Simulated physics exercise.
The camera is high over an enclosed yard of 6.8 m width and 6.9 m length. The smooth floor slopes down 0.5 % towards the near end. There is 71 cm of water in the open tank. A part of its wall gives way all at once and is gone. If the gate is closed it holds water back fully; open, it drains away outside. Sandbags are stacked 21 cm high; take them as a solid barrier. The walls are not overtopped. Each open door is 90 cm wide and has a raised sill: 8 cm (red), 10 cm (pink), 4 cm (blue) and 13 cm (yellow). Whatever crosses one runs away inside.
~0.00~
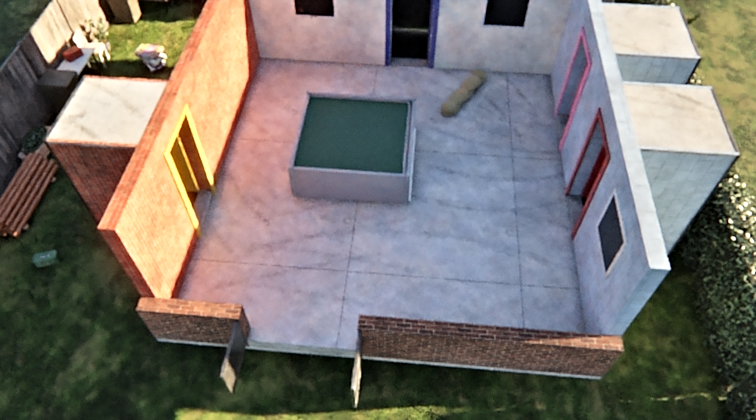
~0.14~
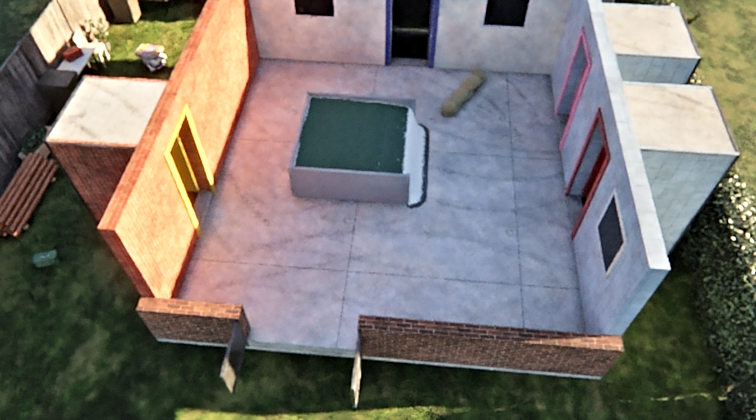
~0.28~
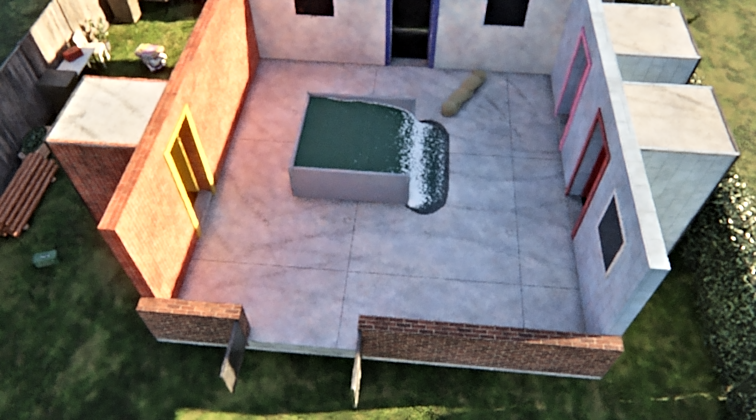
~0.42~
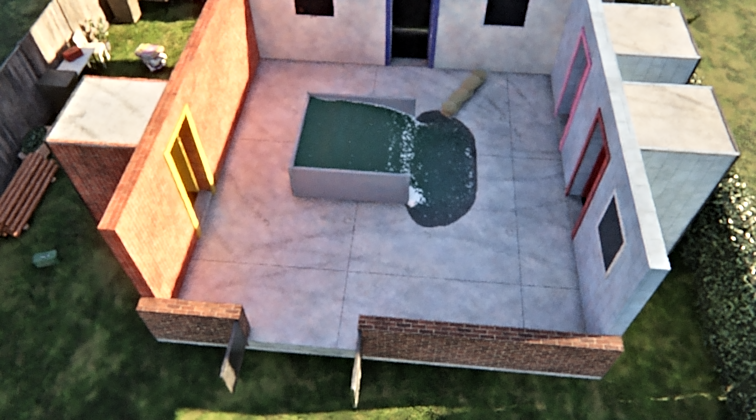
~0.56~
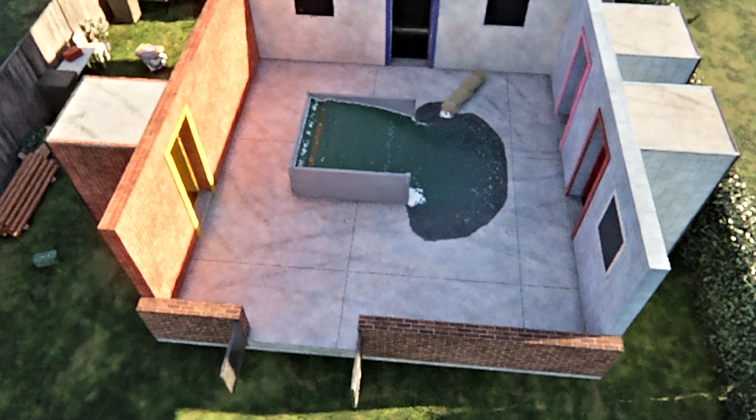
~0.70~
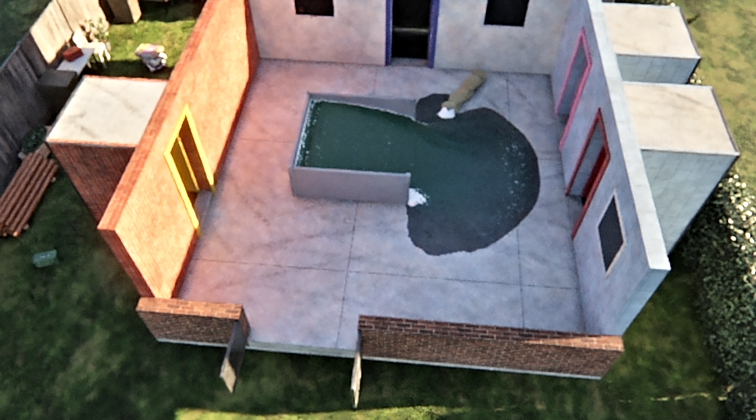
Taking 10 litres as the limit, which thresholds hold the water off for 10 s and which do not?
Door by door: At the red door it passes the limit; at the pink door it passes the limit; at the blue door it stays under the limit; at the yellow door it keeps below the limit.
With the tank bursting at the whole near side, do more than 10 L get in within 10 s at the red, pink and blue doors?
Then: Red not over, pink below, blue under.
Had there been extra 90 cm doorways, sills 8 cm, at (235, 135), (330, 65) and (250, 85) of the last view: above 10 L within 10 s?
In turn: Under, below, under.
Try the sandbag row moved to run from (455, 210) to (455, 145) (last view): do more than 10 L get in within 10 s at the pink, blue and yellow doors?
Then: Pink past it, blue above, yellow under.
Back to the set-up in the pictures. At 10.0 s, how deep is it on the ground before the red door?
Roughly 5.0 cm deep.
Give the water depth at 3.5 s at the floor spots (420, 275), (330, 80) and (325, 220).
In that order: 0, 0 and 0 cm.
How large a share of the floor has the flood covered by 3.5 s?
About 40 per cent.
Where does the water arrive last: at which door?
It is the yellow one.
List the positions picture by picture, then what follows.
In the first frame, the open tank at (356, 134) is whole and still, 71 cm deep.
In the second frame, water pours out at (409, 154) and has run 1.1 m, to (416, 126); typically 10 cm deep outside, 71 cm at the open tank's back.
In the third frame, water pours out at (409, 156) and has run 1.3 m, to (426, 211); typically 13 cm deep outside, 71 cm at the open tank's back.
In the fourth frame, the front is at (445, 116), 1.6 m from the gap at (409, 157); 3.2 m2 of floor is under water; 71 cm left at the back of the open tank.
In the fifth frame, the front is at (490, 216), 2.0 m from the gap at (409, 157); 5.2 m2 of floor is under water; 64 cm left at the back of the open tank.
In the sixth frame, water pours out at (409, 157) and has run 2.5 m, to (535, 190); typically 7 cm deep outside, 60 cm at the open tank's back.
After 1.4 s water covers 30 % of the floor and is deepest (39 cm) near (557, 168); red door 12 cm at the sill, 32 L in, pink door 13 cm at the sill, 16 L in, blue door not reached, yellow door not reached.
After 2.2 s water covers 35 % of the floor and is deepest (36 cm) near (558, 175); red door 29 cm at the sill, 143 L in, pink door 29 cm at the sill, 99 L in, blue door 3 cm at the sill, 0 L in, yellow door not reached.
After 3.5 s water covers 40 % of the floor and is deepest (32 cm) near (482, 77); red door 19 cm at the sill, 271 L in, pink door 19 cm at the sill, 203 L in, blue door 4 cm at the sill, 0 L in, yellow door not reached.
After 6.0 s water covers 80 % of the floor and is deepest (14 cm) near (570, 353); red door 11 cm at the sill, 318 L in, pink door 9 cm at the sill, 239 L in, blue door 1 cm at the sill, 1 L in, yellow door not reached.
After 10.0 s water covers 90 % of the floor and is deepest (10 cm) near (193, 322); red door 5 cm at the sill, 324 L in, pink door 5 cm at the sill, 240 L in, blue door 3 cm at the sill, 2 L in, yellow door 9 cm at the sill, 0 L in.
